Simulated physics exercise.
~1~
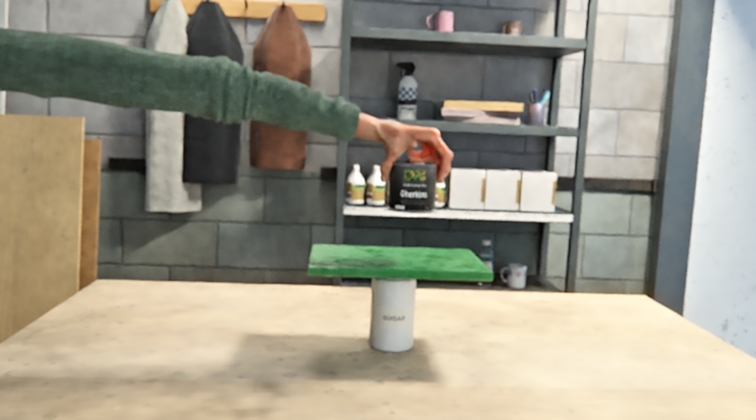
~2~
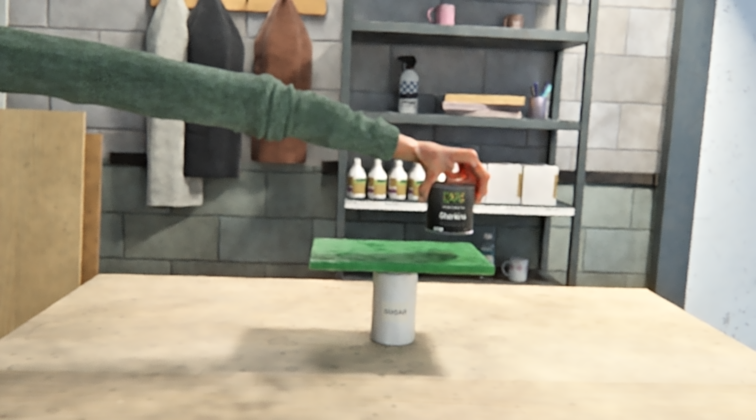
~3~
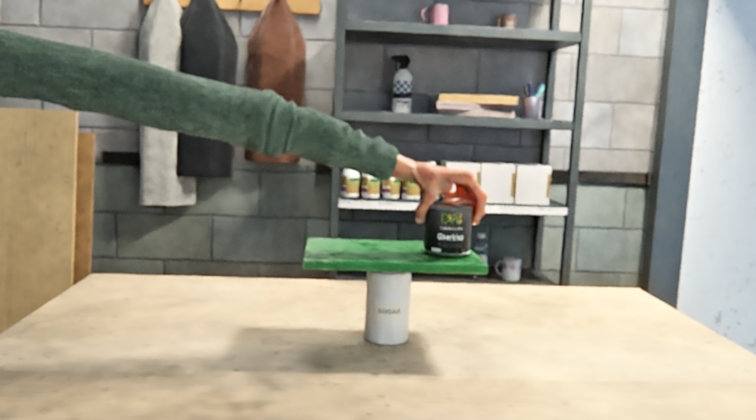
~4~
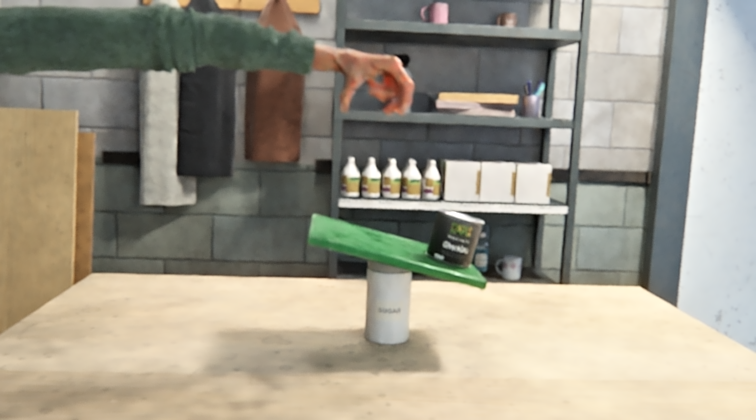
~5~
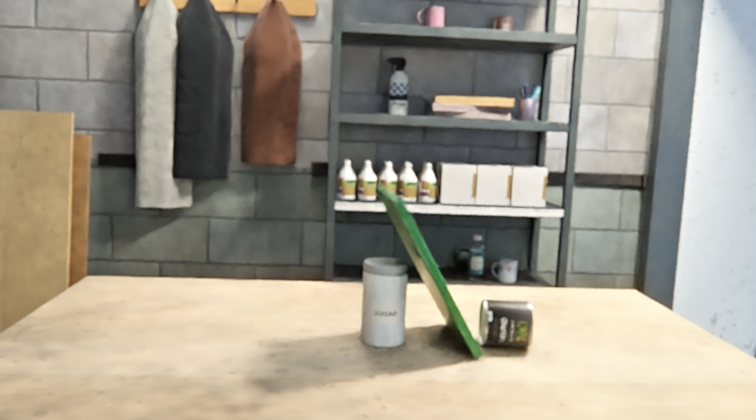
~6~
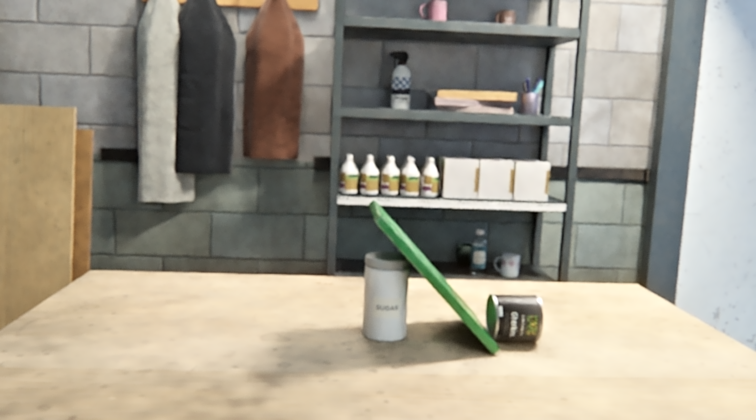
An arm in a green knitted sleeve reaches in from the left over a pale wooden table, seen from the front by a slightly swaying camera in a workshop-like room. A green board rests on a white jar, with hanging aprons, a grey wall and shelves of bottles and boxes behind. The hand carries a black tin rightward and lowers it onto the board's right side. The fingers let go and draw back, and the board tips down to the right. The tin slides off and ends on its side on the table, while the board leans steeply against the still-upright jar.
